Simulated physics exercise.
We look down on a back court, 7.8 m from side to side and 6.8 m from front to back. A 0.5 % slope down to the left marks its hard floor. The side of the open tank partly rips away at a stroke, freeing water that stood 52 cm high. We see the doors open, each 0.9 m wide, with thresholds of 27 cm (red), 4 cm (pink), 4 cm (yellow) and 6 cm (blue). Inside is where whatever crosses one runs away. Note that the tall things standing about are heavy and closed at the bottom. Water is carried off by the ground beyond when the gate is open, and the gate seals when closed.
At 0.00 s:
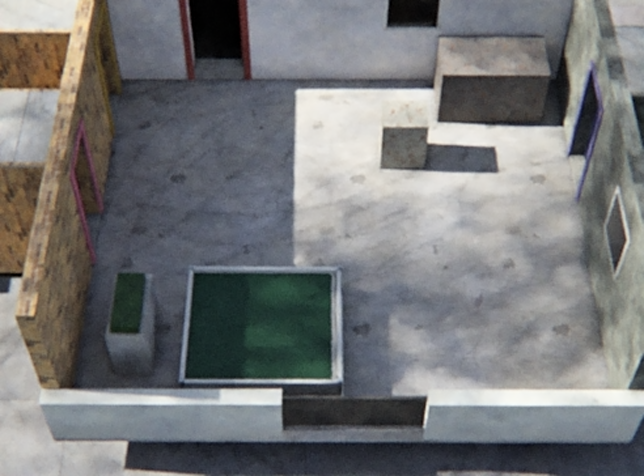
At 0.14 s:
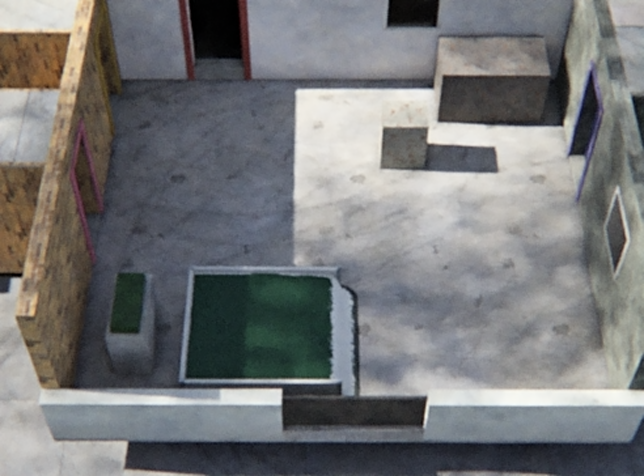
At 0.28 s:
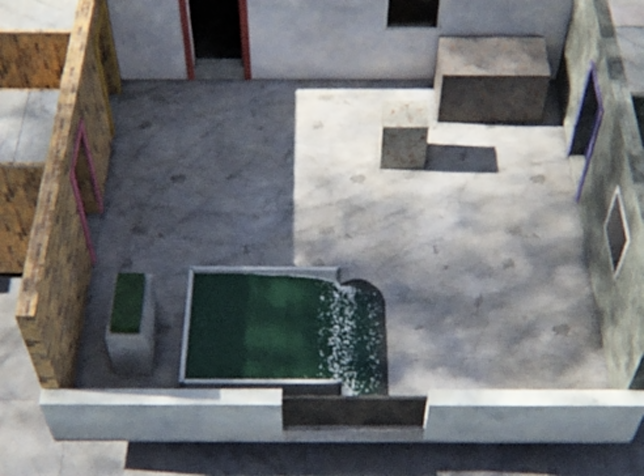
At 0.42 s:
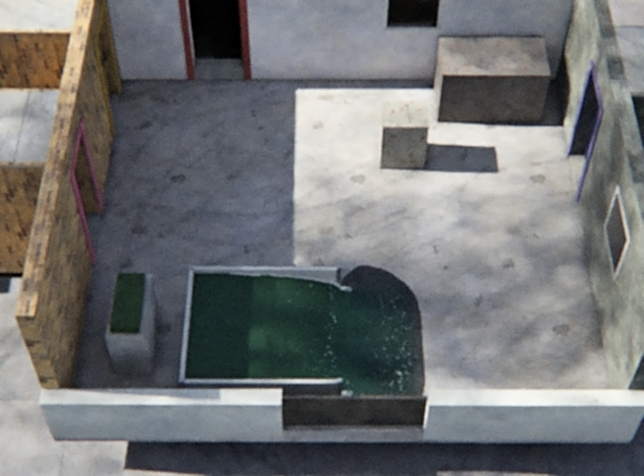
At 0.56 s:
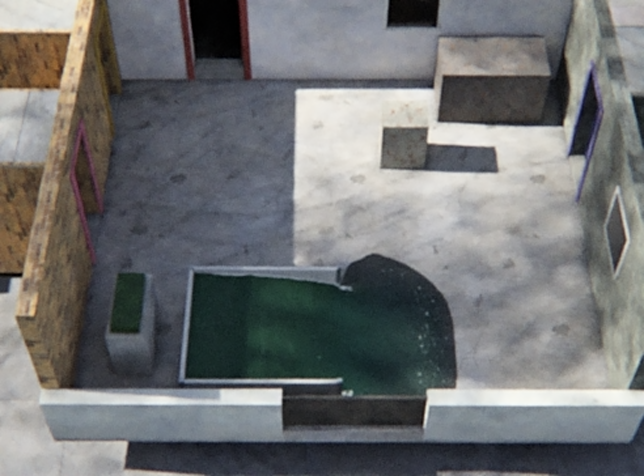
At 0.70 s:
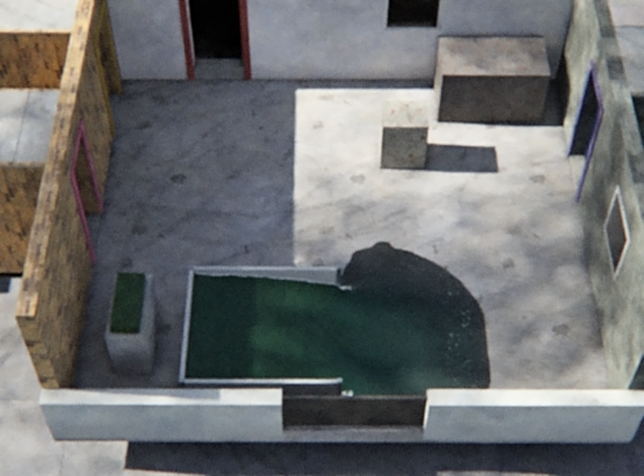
A walled back court with a pale, stained stone floor, partly in shadow, is seen from high above by a still camera. An open tank of dark green water stands at the lower left beside a narrow green-topped block, with grey blocks near the back wall. The tank's right side gives way and water pours out, foaming briefly, then spreads rightward and backward across the floor in a dark, rounded sheet.
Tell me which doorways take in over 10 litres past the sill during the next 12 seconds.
Within those 12 seconds, the red door takes in no more than that; the pink door takes in no more than that; the yellow door takes in over 10 litres; the blue door takes in over 10 litres.
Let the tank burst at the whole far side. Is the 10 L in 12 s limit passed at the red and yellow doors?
Red door doesn't reach it, yellow door surpasses it.
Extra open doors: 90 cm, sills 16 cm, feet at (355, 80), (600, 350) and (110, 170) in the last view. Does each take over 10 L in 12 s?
Taking them in order, the first gets too little, the second enough and the third too little.
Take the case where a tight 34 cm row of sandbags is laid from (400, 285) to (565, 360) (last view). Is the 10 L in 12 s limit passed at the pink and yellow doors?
So the pink door comes out low enough while the yellow door comes out too high.
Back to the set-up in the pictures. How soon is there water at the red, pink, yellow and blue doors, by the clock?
Red = 7.0 s, pink = 10.5 s, yellow = 8.5 s, blue = 2.6 s.
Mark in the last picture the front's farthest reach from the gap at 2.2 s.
Point: Roughly (580, 228) in the last view.
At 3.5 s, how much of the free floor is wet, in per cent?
Covered: Roughly 40 per cent.
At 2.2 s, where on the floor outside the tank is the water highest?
In the final picture, near (599, 404).
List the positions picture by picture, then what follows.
The first picture shows still water, 52 cm deep, in the open tank at (263, 326).
In the second picture, water pours out at (337, 338) and has run 1.0 m, to a hidden place; typically 10 cm deep outside, 52 cm at the open tank's back.
In the third picture, water pours out at (337, 340) and has run 1.2 m, to a hidden place; typically 10 cm deep outside, 52 cm at the open tank's back.
In the fourth picture, water pours out at (337, 340) and has run 1.5 m, to a hidden place; typically 8 cm deep outside, 52 cm at the open tank's back.
In the fifth picture, water pours out at (337, 340) and has run 1.8 m, to a hidden place; typically 7 cm deep outside, 52 cm at the open tank's back.
In the sixth picture, the front is at (483, 382), 2.2 m from the gap at (337, 341); 5.2 m2 of floor is under water; 51 cm left at the back of the open tank.
After 1.4 s water covers 25 % of the floor and is deepest (22 cm) near (347, 372); red door not reached, pink door not reached, yellow door not reached, blue door not reached.
After 2.2 s water covers 30 % of the floor and is deepest (34 cm) near (599, 404); red door not reached, pink door not reached, yellow door not reached, blue door not reached.
After 3.5 s water covers 40 % of the floor and is deepest (26 cm) near (600, 415); red door not reached, pink door not reached, yellow door not reached, blue door 10 cm at the sill, 2 L in.
After 7.0 s water covers 65 % of the floor and is deepest (18 cm) near (544, 86); red door 2 cm at the sill, 0 L in, pink door not reached, yellow door not reached, blue door 8 cm at the sill, 14 L in.
After 12.0 s water covers 95 % of the floor and is deepest (10 cm) near (116, 122); red door 4 cm at the sill, 0 L in, pink door 6 cm at the sill, 1 L in, yellow door 9 cm at the sill, 45 L in, blue door 5 cm at the sill, 45 L in.
